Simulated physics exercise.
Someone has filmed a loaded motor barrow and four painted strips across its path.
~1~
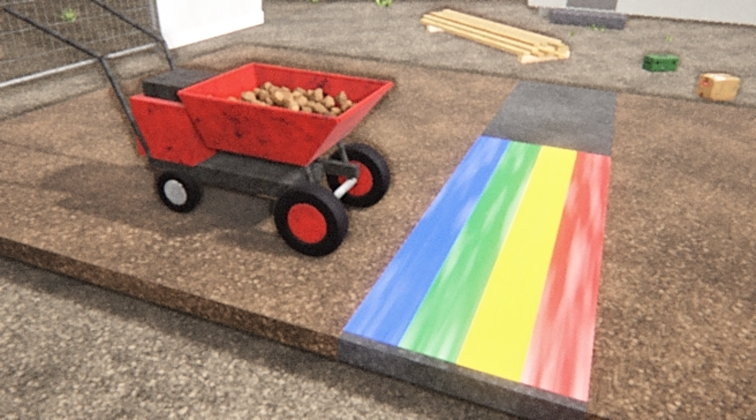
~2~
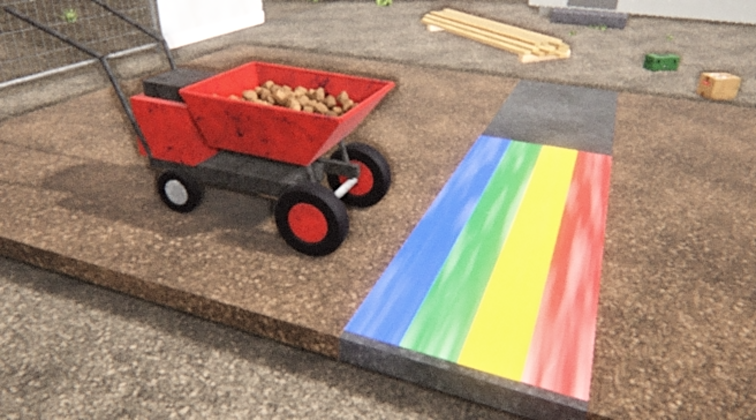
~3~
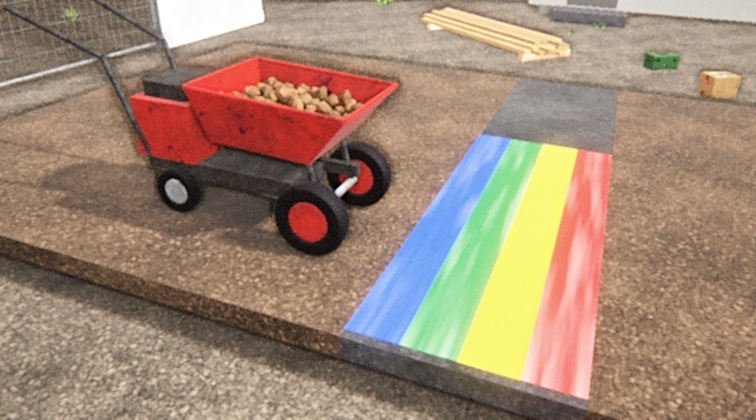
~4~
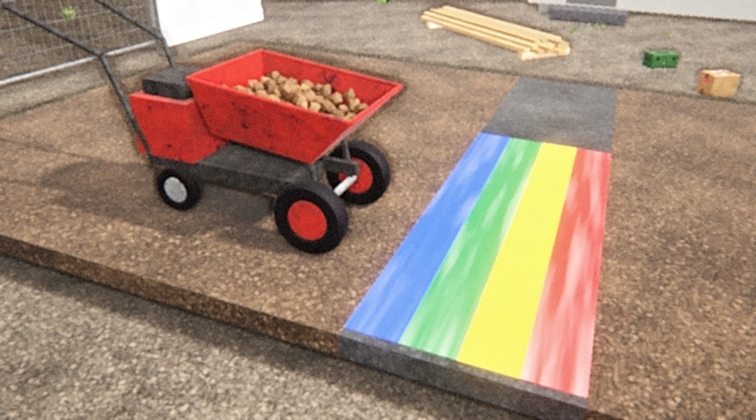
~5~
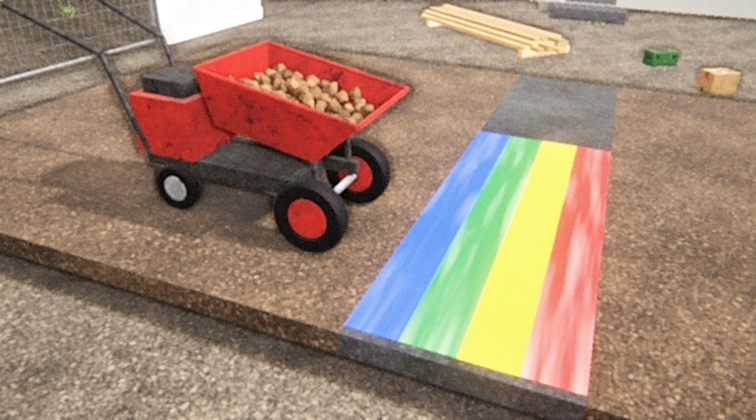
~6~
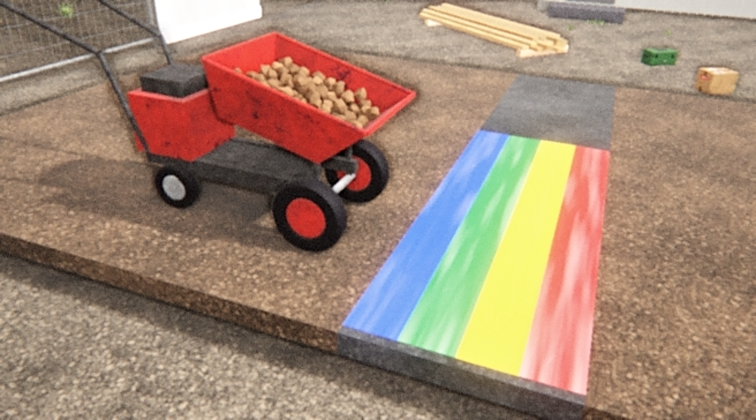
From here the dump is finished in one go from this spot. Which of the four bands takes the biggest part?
Most lies over the green band.
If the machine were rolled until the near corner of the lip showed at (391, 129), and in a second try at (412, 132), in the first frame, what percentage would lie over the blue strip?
Near 0 % and 0 %.
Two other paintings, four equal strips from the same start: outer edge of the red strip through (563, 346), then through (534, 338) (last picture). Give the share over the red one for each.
In turn 20 and 20 in a hundred.
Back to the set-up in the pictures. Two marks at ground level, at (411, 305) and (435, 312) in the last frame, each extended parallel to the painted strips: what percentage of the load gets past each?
Near 90 % and 70 %.
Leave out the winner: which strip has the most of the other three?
It is that yellow strip.
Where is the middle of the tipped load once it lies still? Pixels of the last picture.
Close to (493, 256).
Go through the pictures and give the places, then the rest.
Lip of the skip at (338, 120), level; top of the load at (285, 107), clay clods; blue strip at (393, 301); green strip at (446, 315); yellow strip at (501, 330); red strip at (561, 346), in the first frame.
Lip of the skip at (340, 121), level; top of the load at (269, 101), in the second frame.
Lip of the skip at (345, 122), tipped barely; top of the load at (282, 93), in the third frame.
Lip of the skip at (350, 124), tipped a little; top of the load at (266, 97), in the fourth frame.
Lip of the skip at (358, 128), tipped a little; top of the load at (272, 91), in the fifth frame.
Lip of the skip at (366, 134), tipped clearly; top of the load at (270, 85); blue strip at (392, 296); green strip at (444, 310); yellow strip at (500, 324); red strip at (559, 340), in the sixth frame.
Soon, skip tipped steeply; all in the skip.
A while on, skip tipped right over; most in the skip; a stray few over the blue strip; about a quarter over the green strip; a stray few falling.
Towards the end, skip tipped right over; a small part in the skip; a small part over the blue strip; about a third over the green strip; about a quarter over the yellow strip; a small part over the red strip; a stray few off the paint.
Finally, skip tipped right over; a small part over the blue strip; about a third over the green strip; about a quarter over the yellow strip; a small part over the red strip; a small part off the paint.
